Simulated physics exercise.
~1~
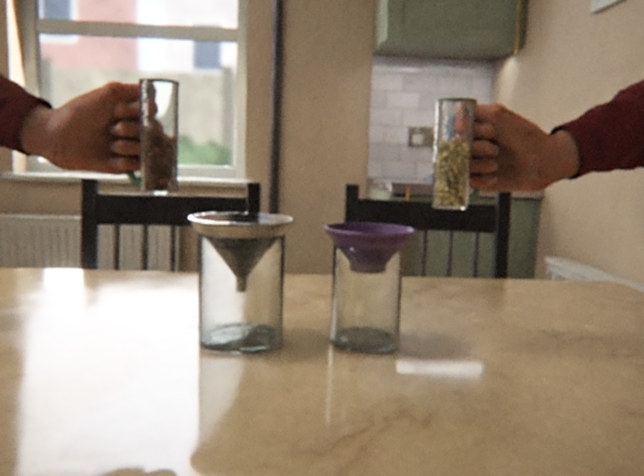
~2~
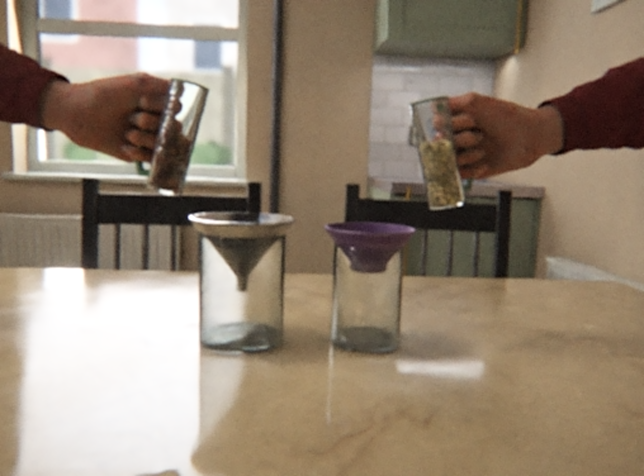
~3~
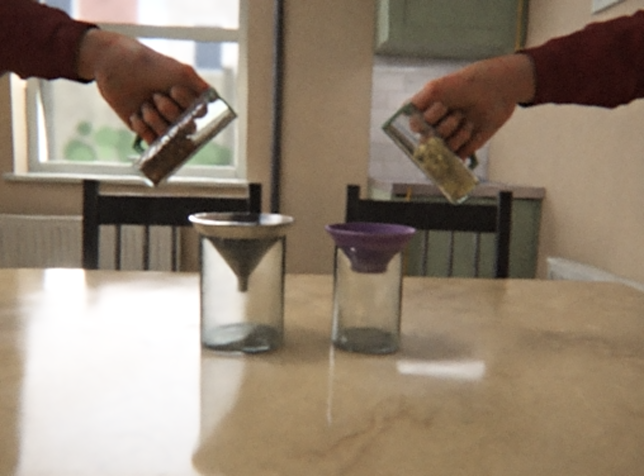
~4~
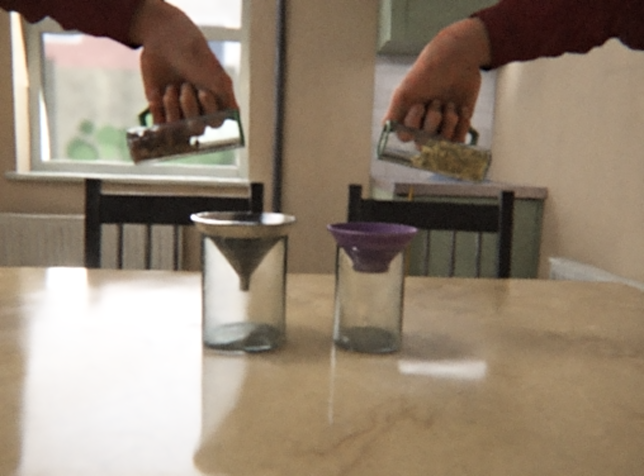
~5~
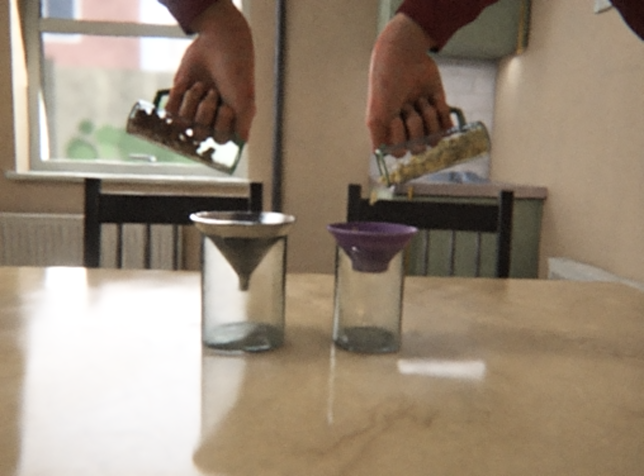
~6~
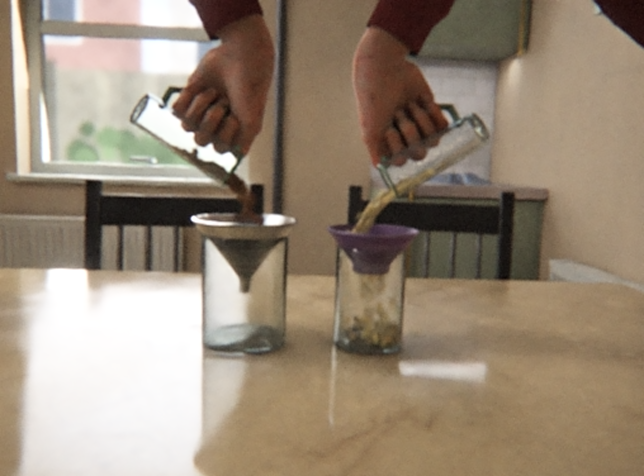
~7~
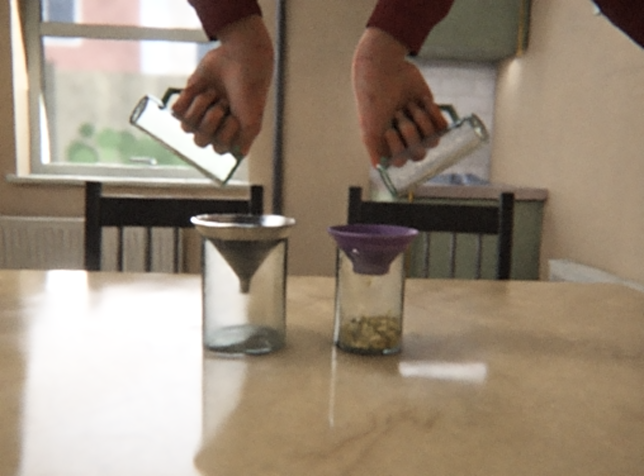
In a kitchen with a window and dark chairs behind, a slightly swaying view looks across a glossy beige table at two clear glass jars. The left jar holds a metal funnel, the right a purple one, and two hands in dark red sleeves hold glass cups above. The left cup contains dark brown pieces, the right pale yellowish-green ones. Both hands tip the cups inward until they pour, the right slightly first. The pale pieces run through into the right jar and settle, while the brown ones stay stuck in the metal funnel, leaving the left jar empty beneath the drained cups.
